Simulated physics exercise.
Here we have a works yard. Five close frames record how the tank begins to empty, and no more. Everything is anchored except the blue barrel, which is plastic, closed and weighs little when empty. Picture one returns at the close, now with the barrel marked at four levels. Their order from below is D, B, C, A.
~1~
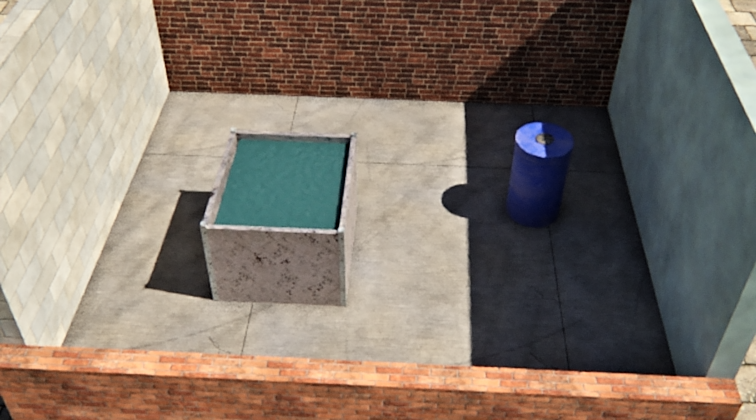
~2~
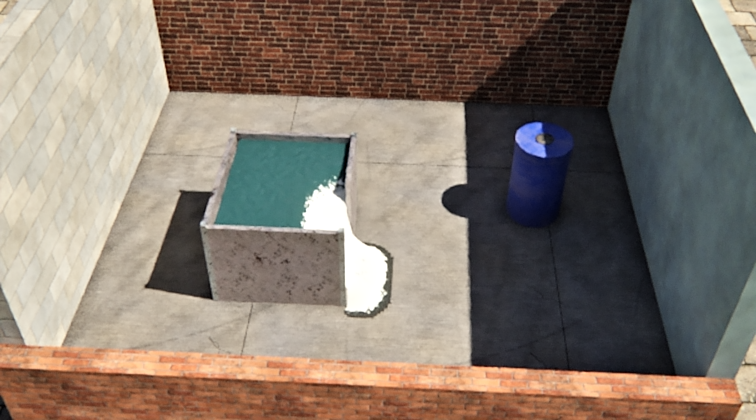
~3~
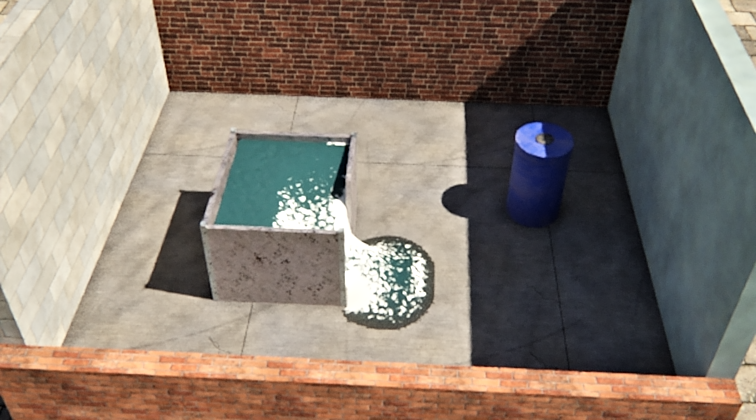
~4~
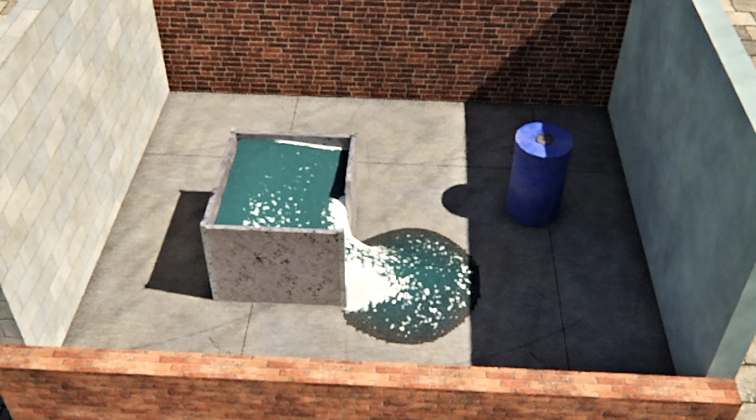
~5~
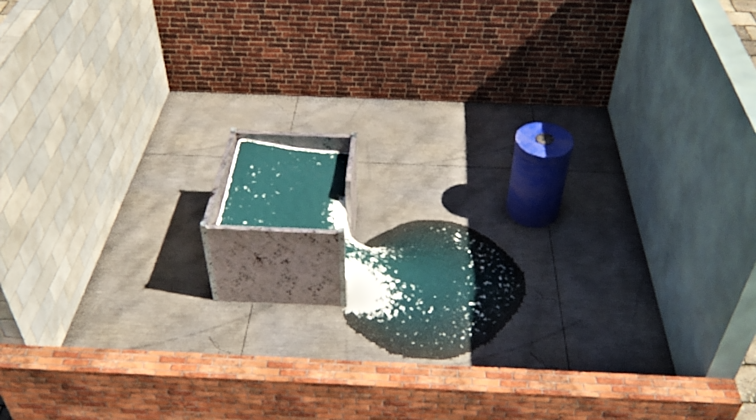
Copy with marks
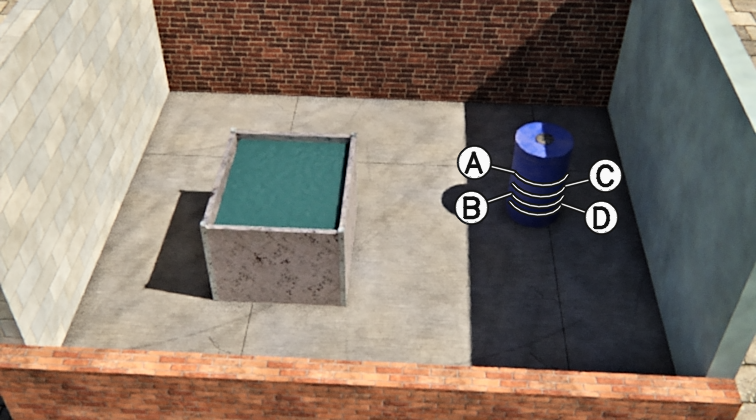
We see a walled works yard with a full open tank and a blue barrel to its right; water pours from the tank's right side, foaming white, and spreads rightward across the ground while the barrel stays still.
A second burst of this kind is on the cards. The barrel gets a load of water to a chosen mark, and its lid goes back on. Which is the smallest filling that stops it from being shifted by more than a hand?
Choose D.
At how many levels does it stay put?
All of them.
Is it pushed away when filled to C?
No.
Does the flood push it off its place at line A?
No.
In white, A at (542, 185); B at (538, 206); C at (540, 196); D at (537, 214); from the bottom up D, B, C, A.
With A, it does not move.
With B, it does not move.
With C, it does not move.
With D, it does not move.
